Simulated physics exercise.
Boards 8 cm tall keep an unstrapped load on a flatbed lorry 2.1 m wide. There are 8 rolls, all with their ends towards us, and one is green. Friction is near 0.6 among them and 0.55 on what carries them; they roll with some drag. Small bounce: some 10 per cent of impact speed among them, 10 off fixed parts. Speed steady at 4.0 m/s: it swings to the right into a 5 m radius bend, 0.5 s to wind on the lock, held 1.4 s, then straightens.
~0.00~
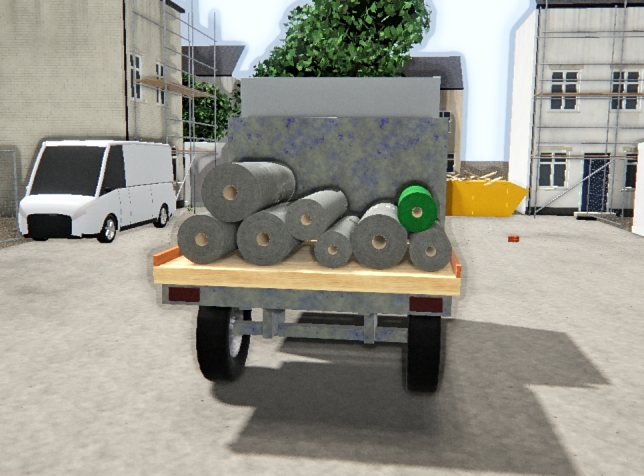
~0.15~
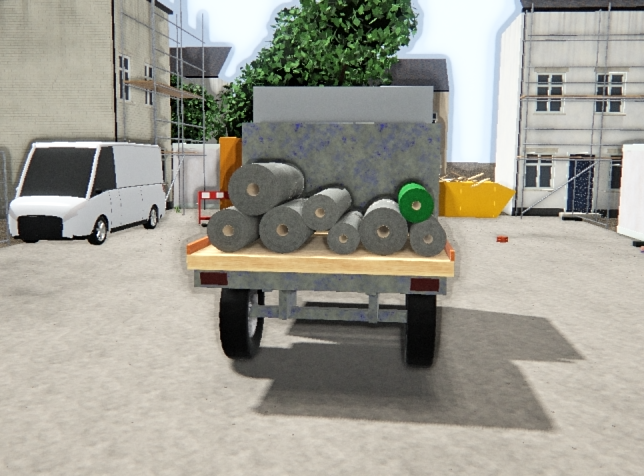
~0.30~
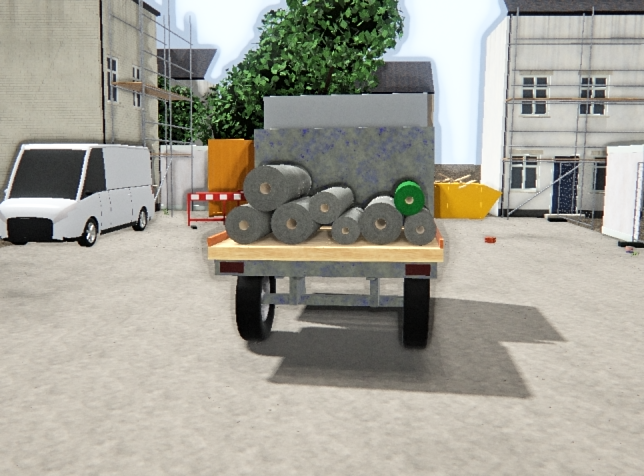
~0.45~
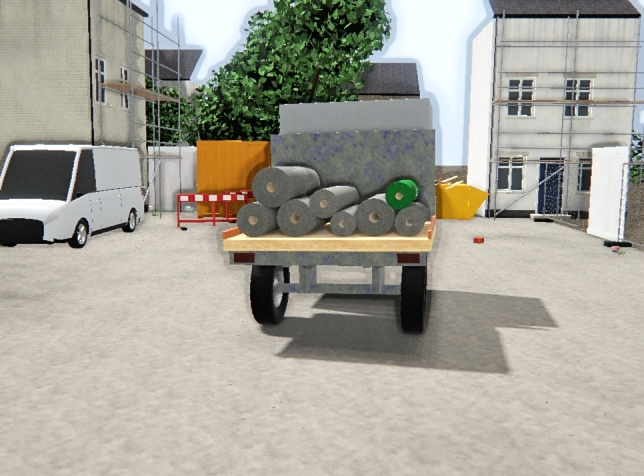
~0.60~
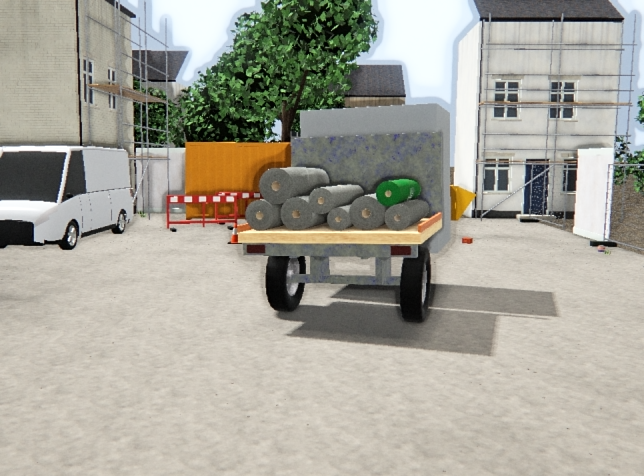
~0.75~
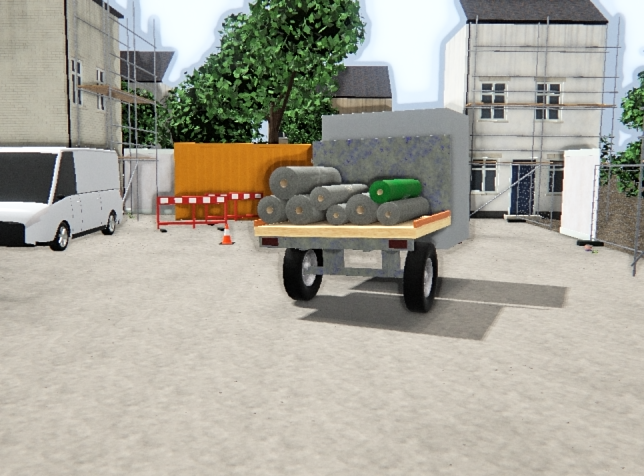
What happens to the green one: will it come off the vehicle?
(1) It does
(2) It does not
Option 2: It does not.
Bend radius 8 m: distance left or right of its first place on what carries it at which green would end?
It would end up about 20 cm to the left.
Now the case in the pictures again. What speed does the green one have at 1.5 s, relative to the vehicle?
Speed approx. 0.0 m/s.
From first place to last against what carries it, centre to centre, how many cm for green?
Displacement for green: 25.
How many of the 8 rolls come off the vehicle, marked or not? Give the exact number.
Tally: 1.
Then, 1.5 s in, green is up on others, 55 cm from the right edge; 0 gone from the deck.
In the end (2.5 s), green is up on others, 55 cm from the right edge; 1 gone from the deck.
